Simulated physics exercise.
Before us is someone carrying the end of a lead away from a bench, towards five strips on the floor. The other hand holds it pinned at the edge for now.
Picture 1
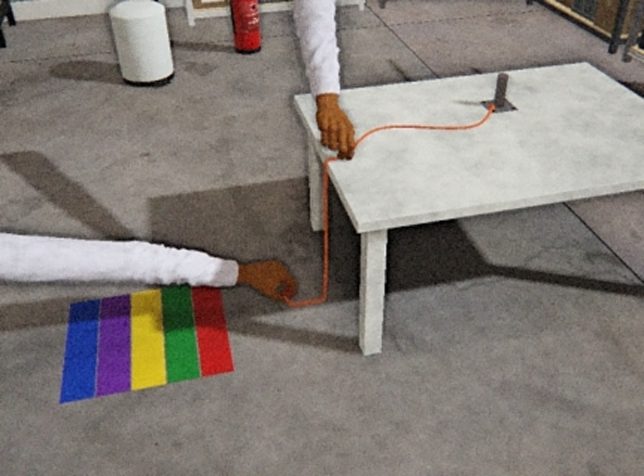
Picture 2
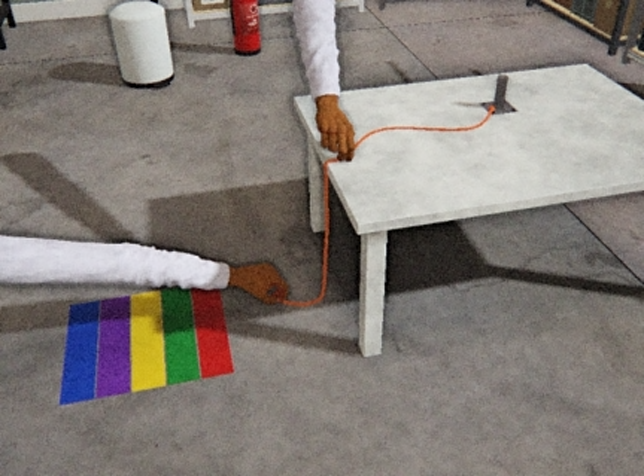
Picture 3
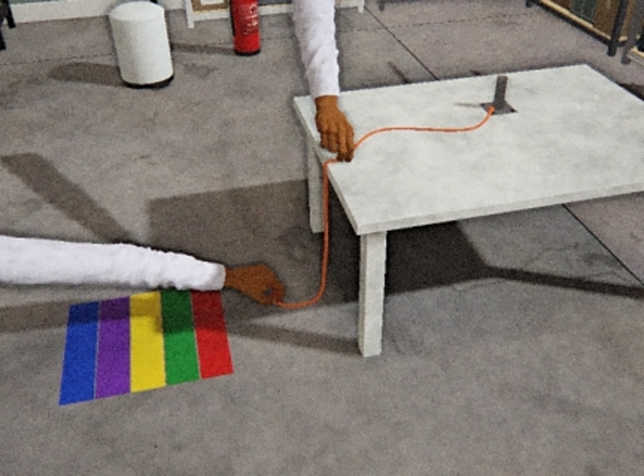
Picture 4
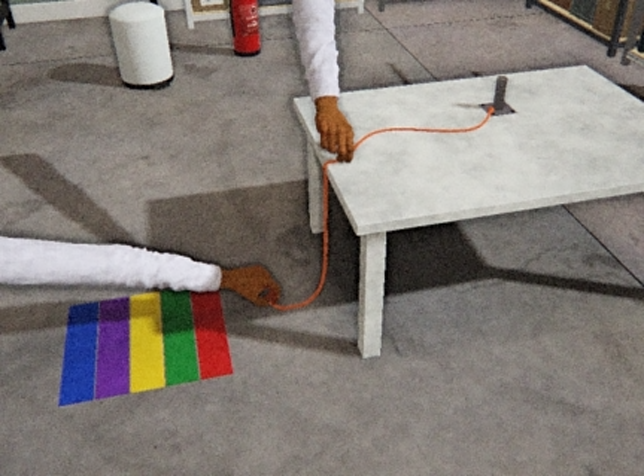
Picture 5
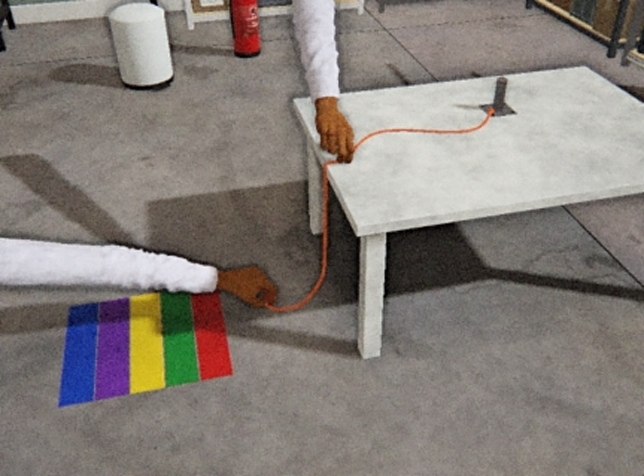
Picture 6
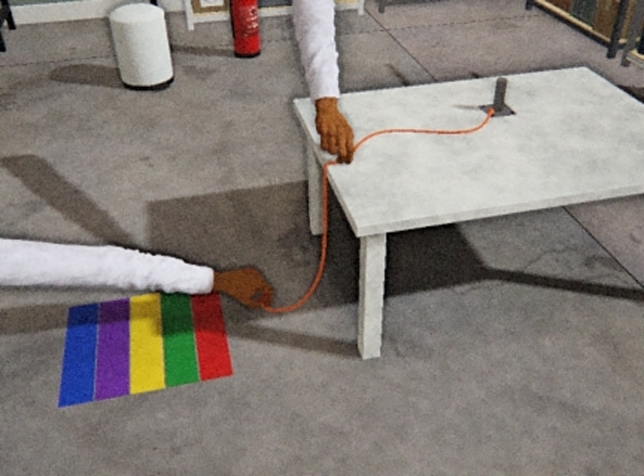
Hand drawing an orange cord slowly left beside coloured floor strips, while another hand holds it at the white table's edge.
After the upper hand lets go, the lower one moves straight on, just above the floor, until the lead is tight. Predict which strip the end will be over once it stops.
I would say the yellow strip.
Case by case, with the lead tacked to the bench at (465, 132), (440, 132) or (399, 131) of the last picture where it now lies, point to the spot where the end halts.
In order: (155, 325), then (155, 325), then (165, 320).
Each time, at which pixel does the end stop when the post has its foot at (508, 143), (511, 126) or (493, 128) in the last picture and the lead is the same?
In order, the pixels are (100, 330), (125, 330) and (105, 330).
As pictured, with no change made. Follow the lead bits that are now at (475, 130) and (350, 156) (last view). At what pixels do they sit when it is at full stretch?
Point one: (451, 121); point two: (319, 163).
Soon after, end near (192, 317); over green.
Then, end near (158, 322); over yellow.
At full stretch, end near (138, 326); over yellow. The yellow one.
